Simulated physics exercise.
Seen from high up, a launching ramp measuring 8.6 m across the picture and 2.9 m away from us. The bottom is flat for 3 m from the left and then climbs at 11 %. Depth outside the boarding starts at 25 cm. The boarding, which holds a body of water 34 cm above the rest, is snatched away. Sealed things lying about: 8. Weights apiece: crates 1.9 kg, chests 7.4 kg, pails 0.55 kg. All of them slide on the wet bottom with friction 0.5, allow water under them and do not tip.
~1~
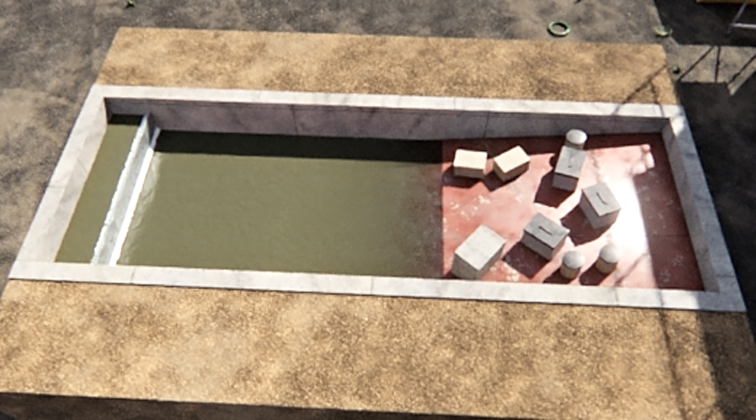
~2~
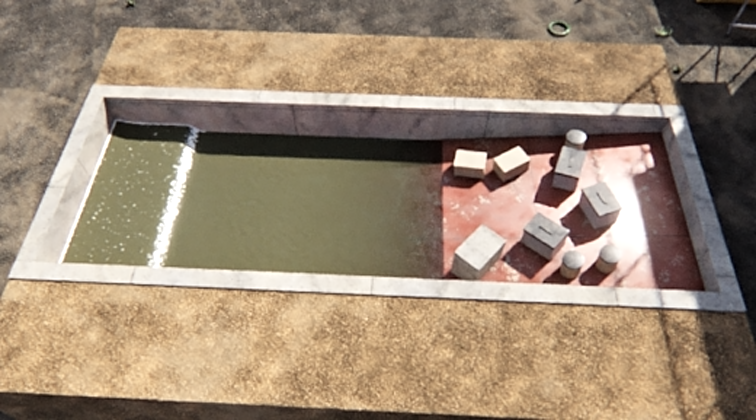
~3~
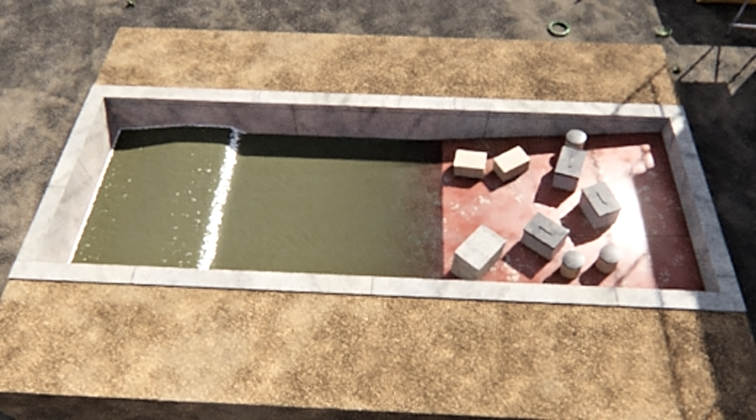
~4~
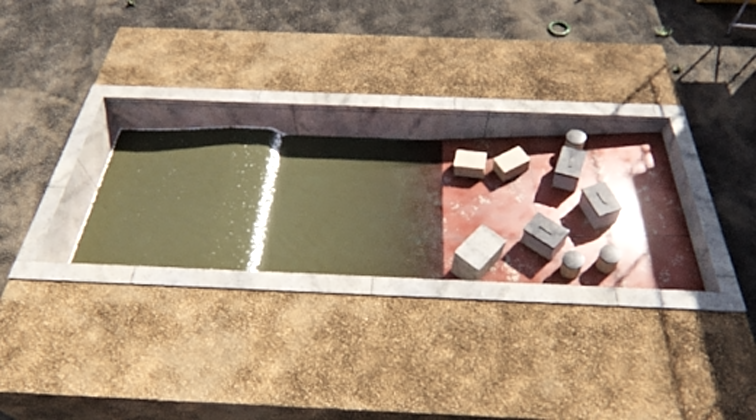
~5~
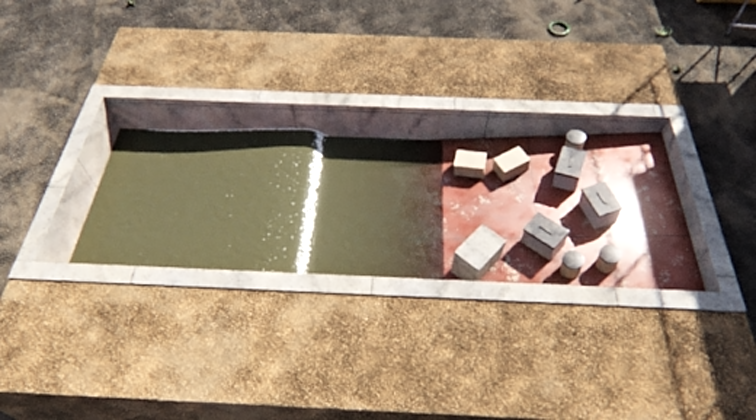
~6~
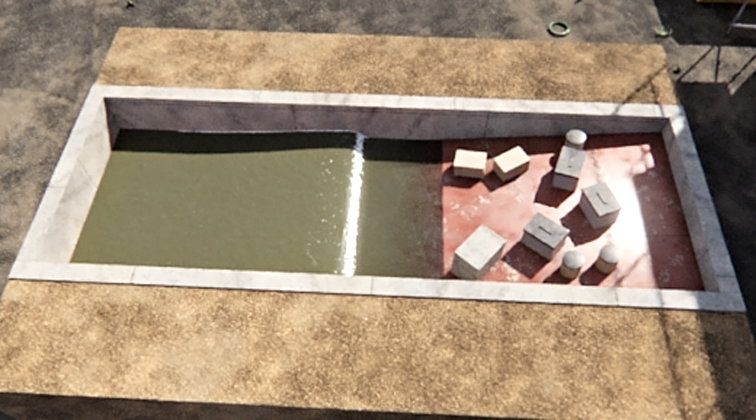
At first, greenish water lies in a long walled basin, with a higher strip held at the far left end. That water is released, and a bright, foamy wave front travels steadily rightward across the pool, while the blocks and rounded objects on the reddish ramp stay still.
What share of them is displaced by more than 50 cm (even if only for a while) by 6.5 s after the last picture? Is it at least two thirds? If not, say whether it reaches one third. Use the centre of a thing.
No, but it reaches one third.
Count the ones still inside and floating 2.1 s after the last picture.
Count at that moment: 2.
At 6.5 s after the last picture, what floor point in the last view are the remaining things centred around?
Mean floor pixel: About (466, 204).
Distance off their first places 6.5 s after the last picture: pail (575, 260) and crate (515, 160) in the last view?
120 cm and 250 cm respectively.
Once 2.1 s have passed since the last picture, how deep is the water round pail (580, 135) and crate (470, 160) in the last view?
1 and 6 cm.
Then, 0.6 s after the last picture 0 of 8 are over 50 cm from their spots; 0 afloat.
Then, 2.1 s after the last picture 2 of 8 are over 50 cm from their spots; 2 afloat.
Then, 4.1 s after the last picture 4 of 8 are over 50 cm from their spots; 4 afloat.
Then, 6.5 s after the last picture 5 of 8 are over 50 cm from their spots, and 5 have been at some point; 4 afloat.
